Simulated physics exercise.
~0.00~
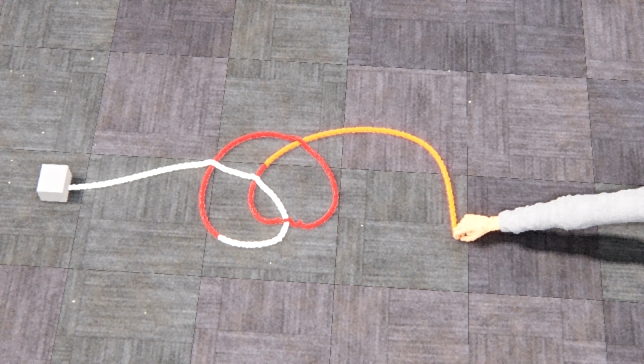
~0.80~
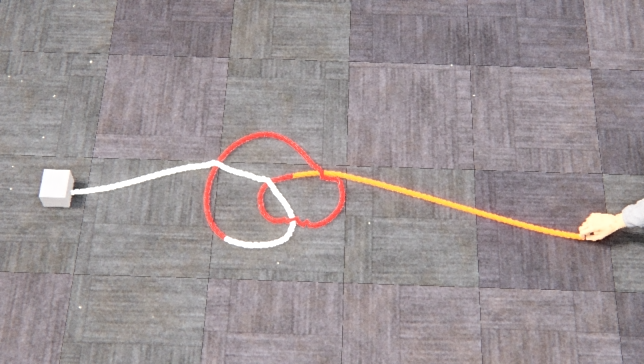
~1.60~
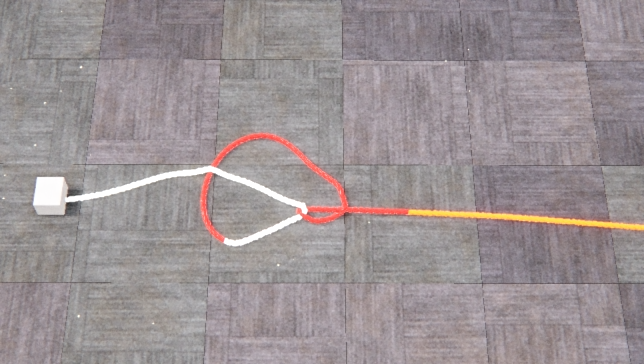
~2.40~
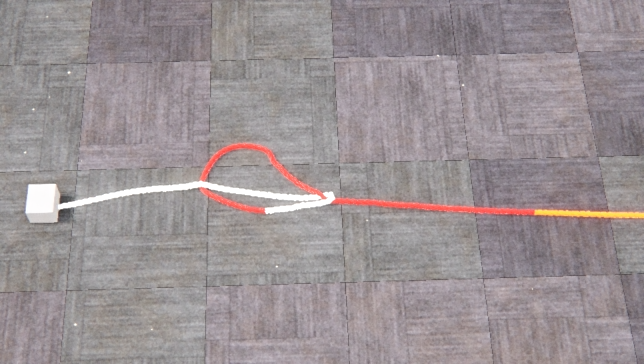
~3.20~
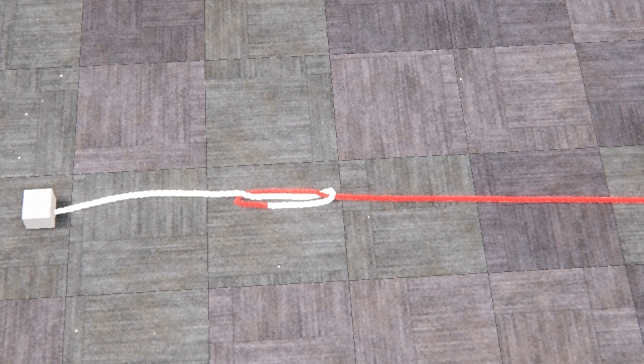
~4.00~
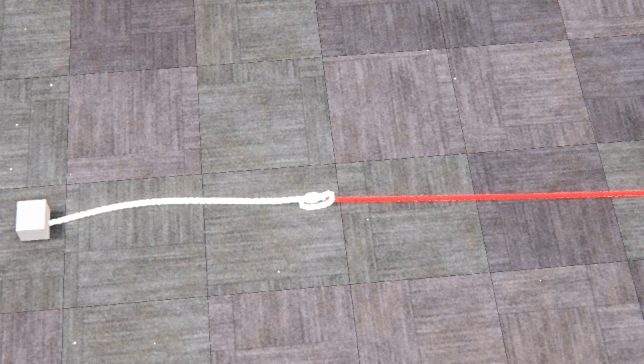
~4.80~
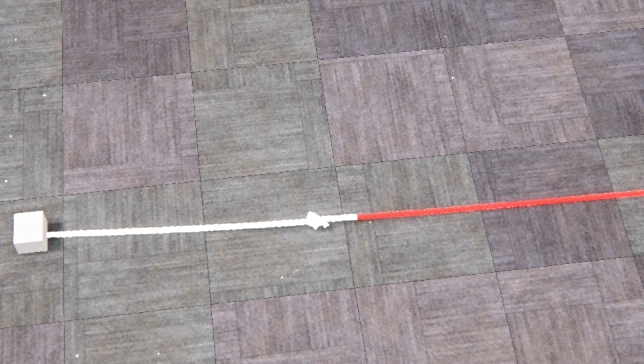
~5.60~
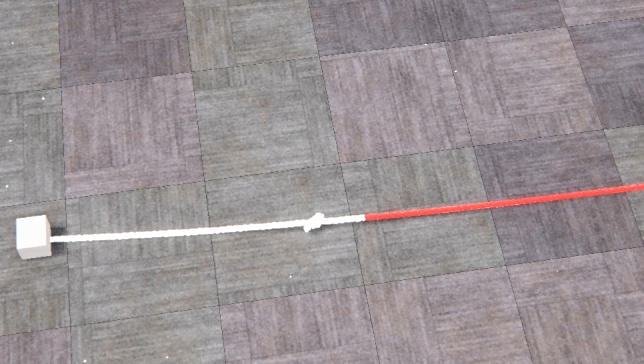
A person's hand pulled the orange end of a looped white, red and orange rope to the right across the carpeted floor, the left end fixed to a white block, until the loops shrank and tightened into a small knot in the white part.
